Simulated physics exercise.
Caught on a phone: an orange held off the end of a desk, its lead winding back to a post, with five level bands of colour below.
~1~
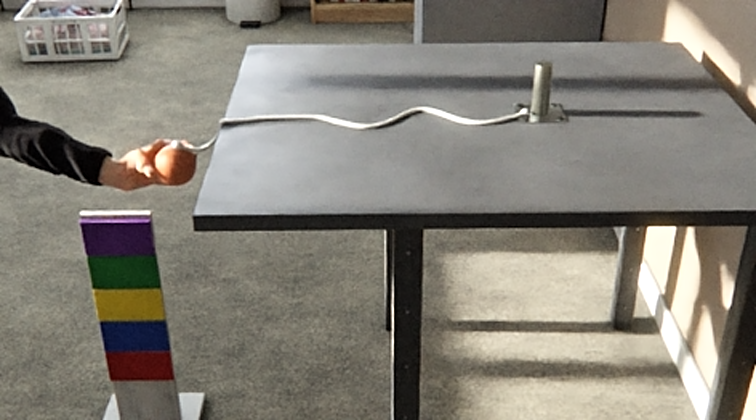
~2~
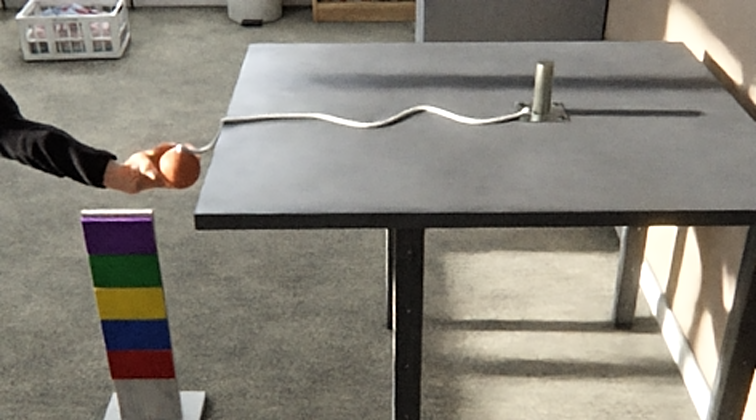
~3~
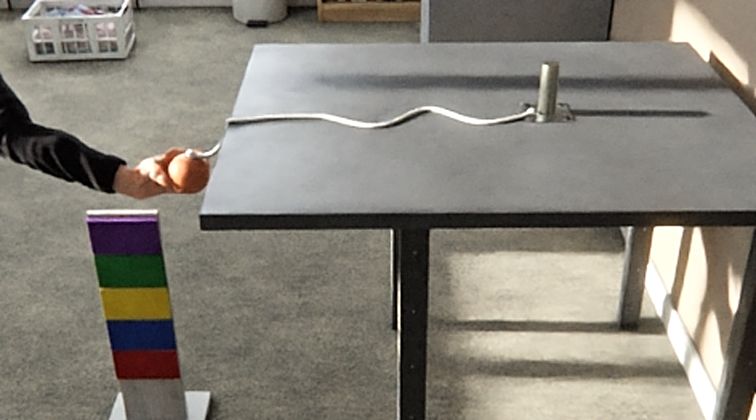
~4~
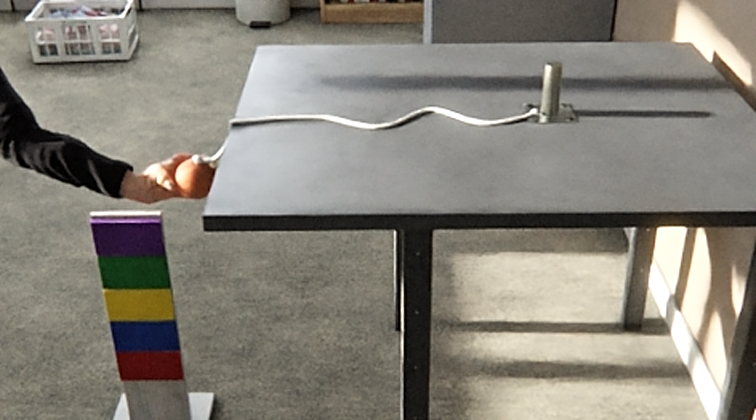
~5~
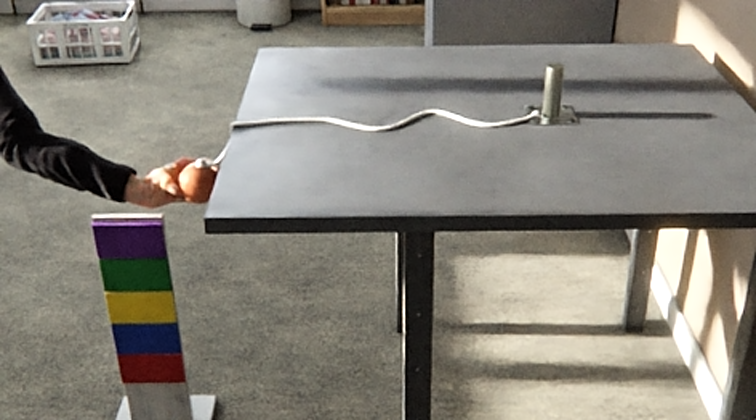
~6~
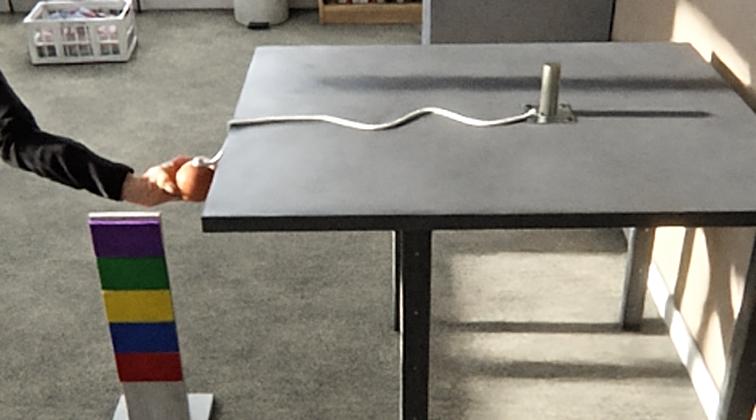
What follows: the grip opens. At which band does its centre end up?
At purple.
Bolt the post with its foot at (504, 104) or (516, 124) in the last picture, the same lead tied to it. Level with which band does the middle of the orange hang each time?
It would be green; green.
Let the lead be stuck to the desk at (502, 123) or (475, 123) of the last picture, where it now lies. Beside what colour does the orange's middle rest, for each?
Taking them in turn: Purple; purple.
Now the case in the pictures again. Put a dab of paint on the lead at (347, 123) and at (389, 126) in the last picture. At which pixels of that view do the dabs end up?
They go to (311, 120) and to (357, 119).
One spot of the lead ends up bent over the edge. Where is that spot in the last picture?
It lies at about (272, 120).
A little later, orange near (250, 235); level with purple.
Next, orange near (227, 235); level with purple.
When it is over, orange near (245, 235); level with purple. Its centre hangs level with the purple band.
